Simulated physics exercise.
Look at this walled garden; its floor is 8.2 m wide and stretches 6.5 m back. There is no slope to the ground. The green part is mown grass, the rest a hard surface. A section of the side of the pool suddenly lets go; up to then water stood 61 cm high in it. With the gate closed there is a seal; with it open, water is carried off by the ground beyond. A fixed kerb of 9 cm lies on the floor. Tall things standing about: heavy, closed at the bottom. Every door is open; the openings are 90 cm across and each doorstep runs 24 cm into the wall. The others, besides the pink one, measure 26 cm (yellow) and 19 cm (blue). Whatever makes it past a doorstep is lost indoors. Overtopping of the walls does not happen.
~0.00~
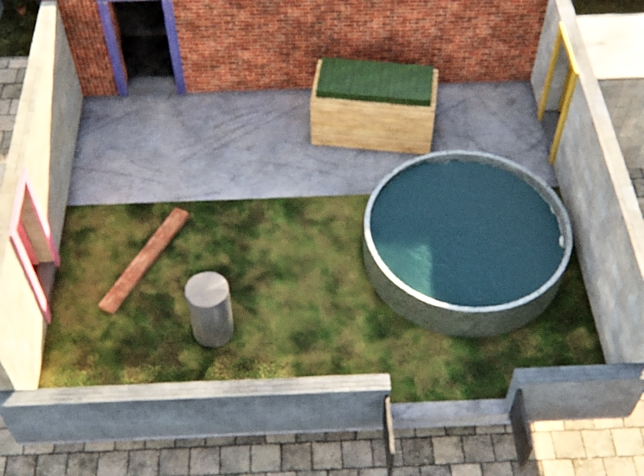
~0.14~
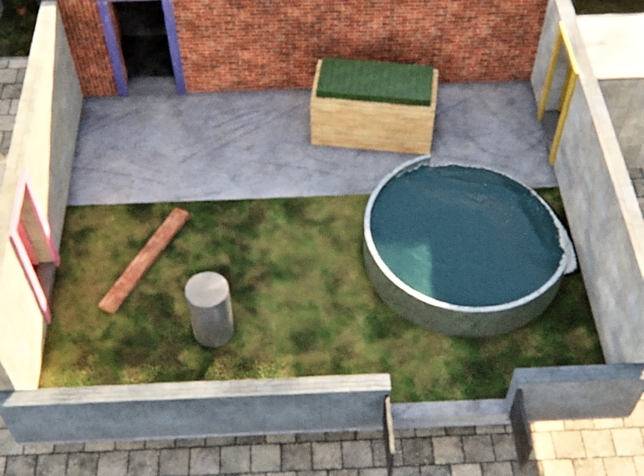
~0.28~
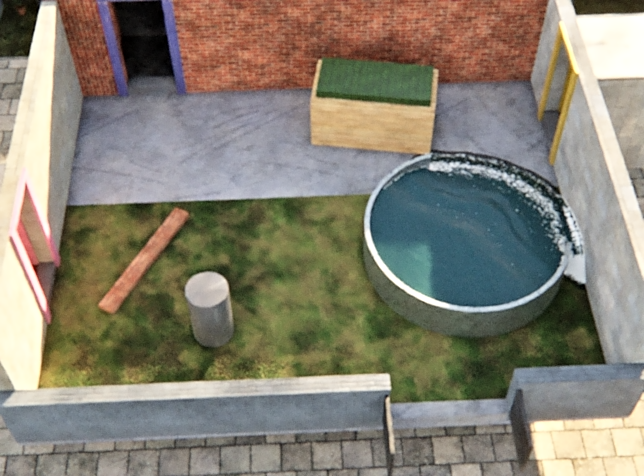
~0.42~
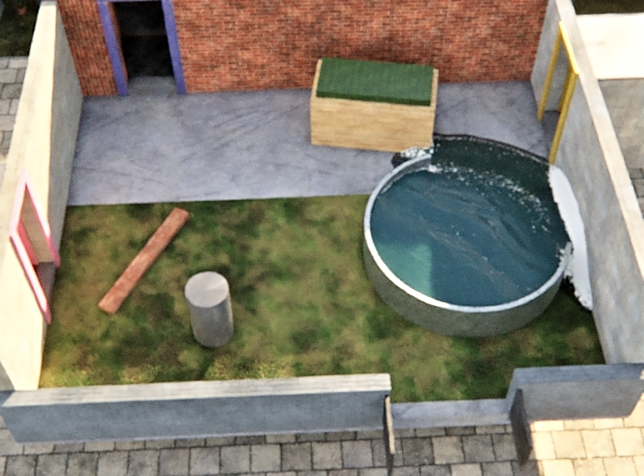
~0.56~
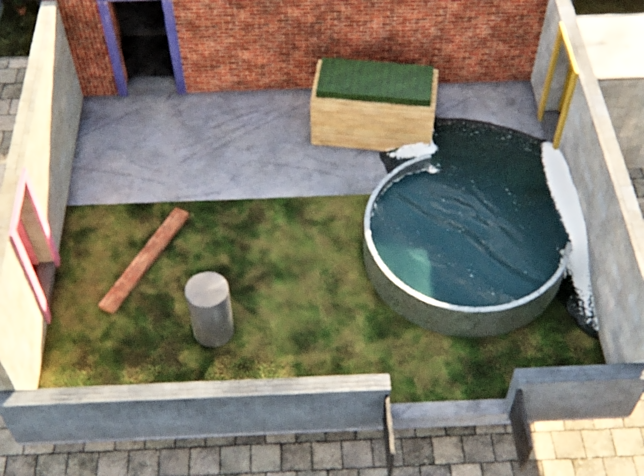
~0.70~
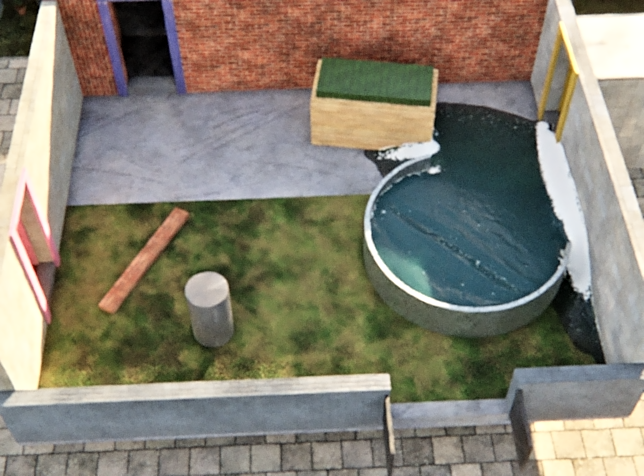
A round pool of still water in a walled garden gave way at its far side, and water poured out foaming, spreading across the paving behind it and along the right wall.
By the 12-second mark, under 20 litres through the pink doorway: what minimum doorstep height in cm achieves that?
A height of about 7 cm achieves it.
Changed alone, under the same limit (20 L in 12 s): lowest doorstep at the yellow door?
For yellow: Close to 30 cm.
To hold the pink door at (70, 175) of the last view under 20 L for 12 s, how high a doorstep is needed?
Roughly 11.5 cm, give or take.
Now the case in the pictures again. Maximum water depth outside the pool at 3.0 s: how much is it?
Max depth: Around 46 cm.
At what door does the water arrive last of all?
I'd go with the pink door.
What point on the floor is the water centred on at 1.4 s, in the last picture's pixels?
Around (480, 218).
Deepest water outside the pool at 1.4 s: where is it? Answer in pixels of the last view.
Near (497, 82).
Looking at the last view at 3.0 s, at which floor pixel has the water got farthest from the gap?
Front tip: Approx. (233, 91) px.
After 1.4 s water covers 20 % of the floor, deepest (62 cm) near (497, 82); it has not reached the pink door.
After 3.0 s water covers 30 % of the floor, deepest (46 cm) near (436, 126); it has not reached the pink door.
After 12.0 s water covers 100 % of the floor, deepest (18 cm) near (541, 176); 8 cm at the pink door, 0 litres in over its 15 cm doorstep.
At the pink door as built, the water arrived by 5.6 s and peaked near 12 cm at 8.8 s.
With a doorstep of 6.5 cm, 26 litres would have come in within the 12 s; with 9 cm, 7 litres. So under 20 litres takes about 7 cm.
